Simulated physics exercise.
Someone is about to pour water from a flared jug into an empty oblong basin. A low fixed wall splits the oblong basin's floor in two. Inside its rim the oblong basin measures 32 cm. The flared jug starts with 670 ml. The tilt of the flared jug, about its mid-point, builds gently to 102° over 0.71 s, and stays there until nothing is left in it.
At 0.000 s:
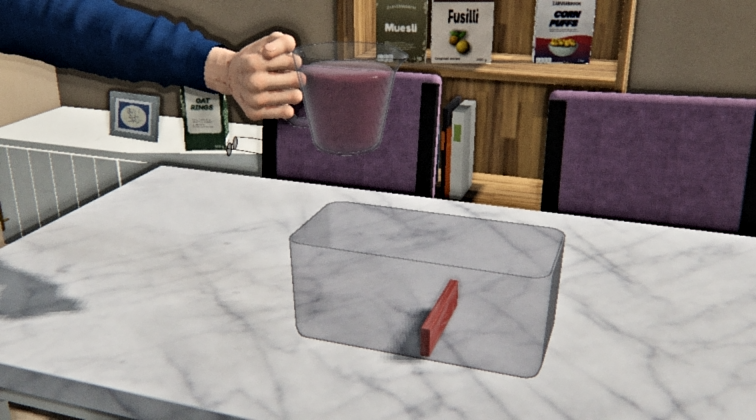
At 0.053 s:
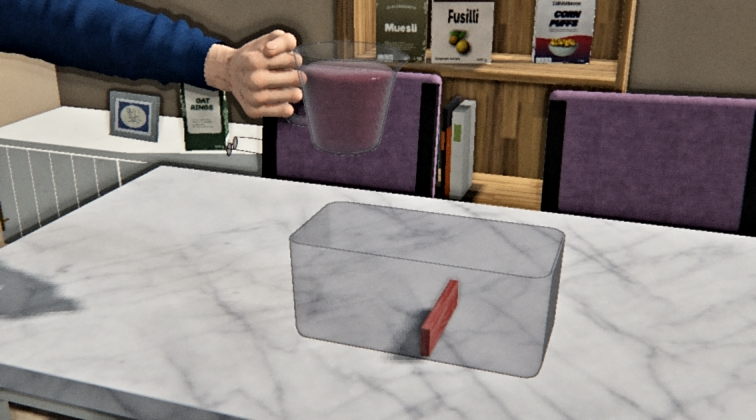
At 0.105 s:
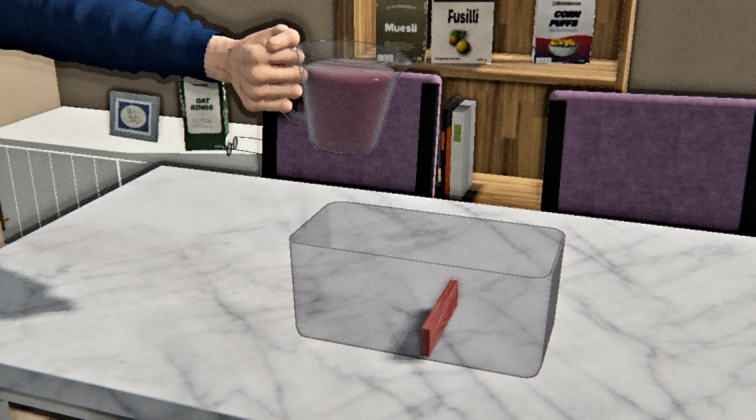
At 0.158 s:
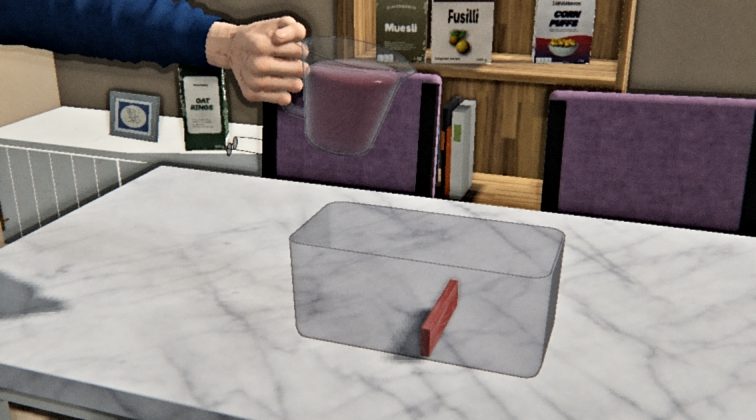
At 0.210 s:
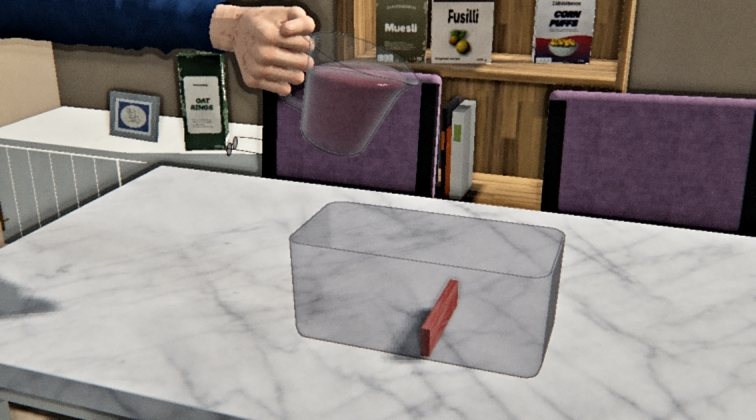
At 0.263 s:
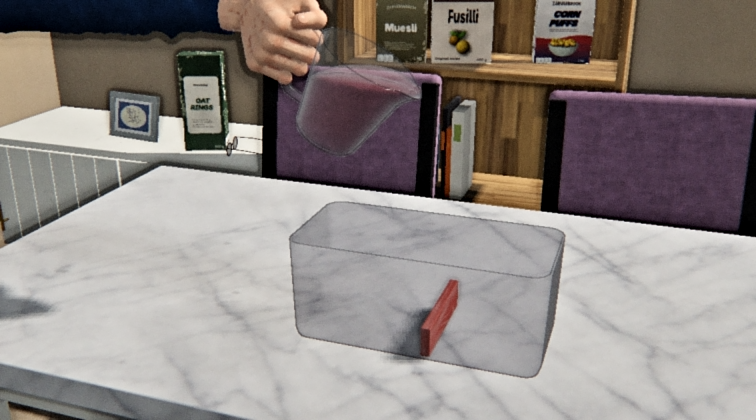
In a dining area with purple chairs and wooden shelves of food packets behind, a fixed camera looks slightly down on a white marble table. A clear, empty oblong basin stands on it with a small red block showing low inside, while a blue-sleeved arm holds a see-through jug of pinkish-looking liquid above, left of centre. Almost still at first, the hand then gradually tilts the jug rightward.
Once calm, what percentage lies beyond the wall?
About 78 per cent.
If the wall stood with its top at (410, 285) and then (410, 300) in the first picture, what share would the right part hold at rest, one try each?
In turn about 95 and 90 per cent.
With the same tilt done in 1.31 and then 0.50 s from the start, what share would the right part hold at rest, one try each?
In turn about 80 and 70 per cent.
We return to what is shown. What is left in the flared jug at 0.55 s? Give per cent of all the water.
Near 50 in a hundred.
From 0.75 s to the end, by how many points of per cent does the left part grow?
Near 7 in a hundred.
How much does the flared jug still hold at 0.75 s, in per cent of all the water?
About 8 per cent.
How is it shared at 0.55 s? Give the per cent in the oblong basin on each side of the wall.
Left about 0, right about 18.
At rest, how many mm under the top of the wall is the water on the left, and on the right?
Some 34 mm on the left and 10 mm on the right.
Then, 0.55 s in, the tilt is 89° and 50 per cent is still to pour, 0 is left of the wall and 19 right of it.
Then, 0.75 s in, the tilt is 102° and 8 per cent is still to pour, 13 is left of the wall and 64 right of it.
Then, 0.97 s in, the tilt is 102° and 0 per cent is still to pour, 18 is left of the wall and 79 right of it.
Then, 1.21 s in, the tilt is 102° and 0 per cent is still to pour, 20 is left of the wall and 78 right of it.
Finally, 20 per cent lies left of the wall, 78 right of it and 2 outside.
